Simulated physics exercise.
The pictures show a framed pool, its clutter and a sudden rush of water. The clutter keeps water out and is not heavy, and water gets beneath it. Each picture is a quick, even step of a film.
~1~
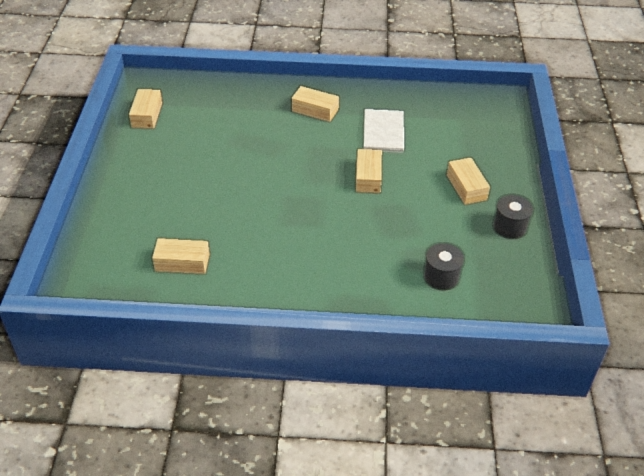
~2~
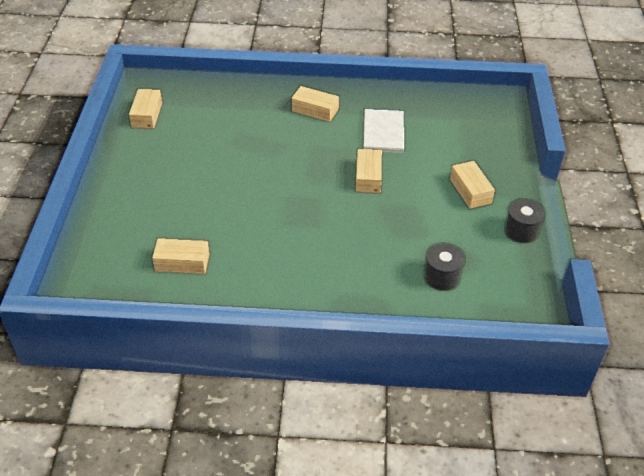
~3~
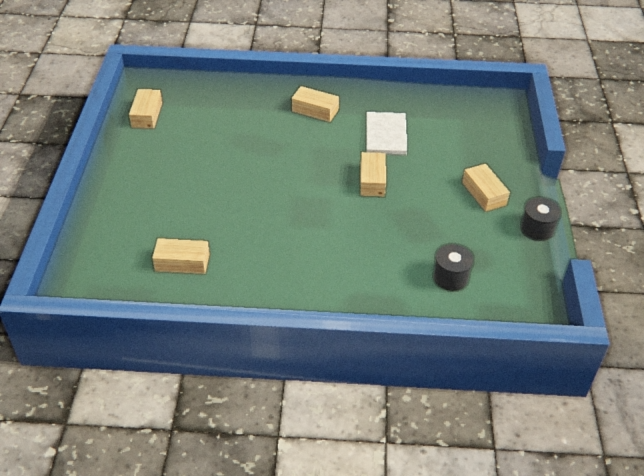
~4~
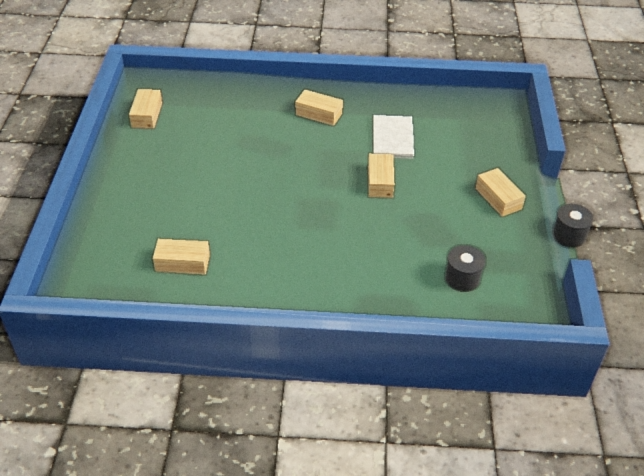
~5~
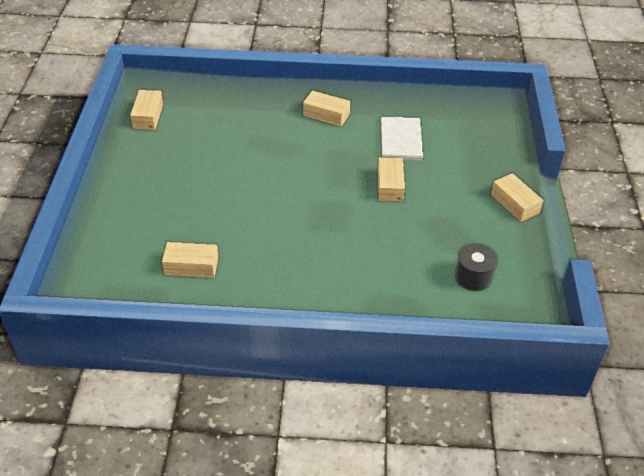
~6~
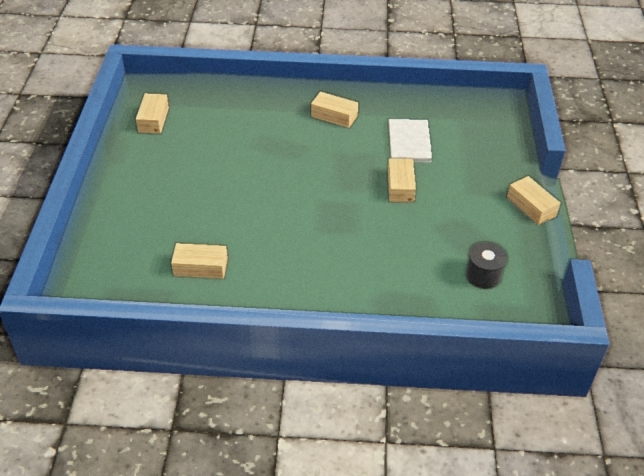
Wooden blocks, a white square and black tubs drifting right across a blue-framed pool, one tub leaving through a side gap.
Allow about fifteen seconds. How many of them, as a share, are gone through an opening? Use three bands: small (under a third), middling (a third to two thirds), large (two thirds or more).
Middling.
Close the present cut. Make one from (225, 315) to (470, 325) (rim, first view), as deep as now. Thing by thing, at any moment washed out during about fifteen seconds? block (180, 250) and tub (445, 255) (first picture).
Result per object, in order: Exits at some point, exits at some point.
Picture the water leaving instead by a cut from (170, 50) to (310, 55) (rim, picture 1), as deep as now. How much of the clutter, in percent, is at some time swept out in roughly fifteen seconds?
By my count it's 40 percent.
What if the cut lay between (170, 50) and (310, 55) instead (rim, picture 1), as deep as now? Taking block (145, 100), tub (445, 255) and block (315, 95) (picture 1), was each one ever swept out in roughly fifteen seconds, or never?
Swept away, remains, swept away.
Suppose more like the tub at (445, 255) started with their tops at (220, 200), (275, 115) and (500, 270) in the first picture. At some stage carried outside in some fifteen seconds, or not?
Well, taking each in turn, that's never removed, never removed and finally lost to the flow.
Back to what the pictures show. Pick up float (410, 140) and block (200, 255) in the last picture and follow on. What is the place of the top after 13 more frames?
Around (483, 172) for the first and around (230, 265) for the second.
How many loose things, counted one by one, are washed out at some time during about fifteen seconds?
My count comes to 5.
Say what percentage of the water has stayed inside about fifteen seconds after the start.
Roughly 62 percent.
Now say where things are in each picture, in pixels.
A block at (469, 174), afloat; a tub at (445, 257) floats; 0 of 8 have shifted, in the first frame.
A block at (473, 178), afloat, close to its start; a tub at (445, 257), afloat; 1 of 8 have shifted, in the second frame.
A block at (487, 181) floats, close to its start; a tub at (455, 258) floats, close to its start; 3 of 8 have shifted, in the third frame.
A block at (502, 186) floats, close to its start; a tub at (467, 259), afloat, close to its start; 5 of 8 have shifted, in the fourth frame.
A block at (518, 191), afloat, a stride from its start; a tub at (478, 258), afloat, close to its start; 7 of 8 have shifted, in the fifth frame.
A block at (535, 194), afloat, a stride from its start; a tub at (488, 256), afloat, close to its start; 7 of 8 have shifted, in the sixth frame.
A moment on, 2 of 8 are out; 6 afloat.
Next, 3 of 8 are out; 5 afloat.
Later, 5 of 8 are out; 3 afloat.
In the end, 5 of 8 are out; 3 afloat.
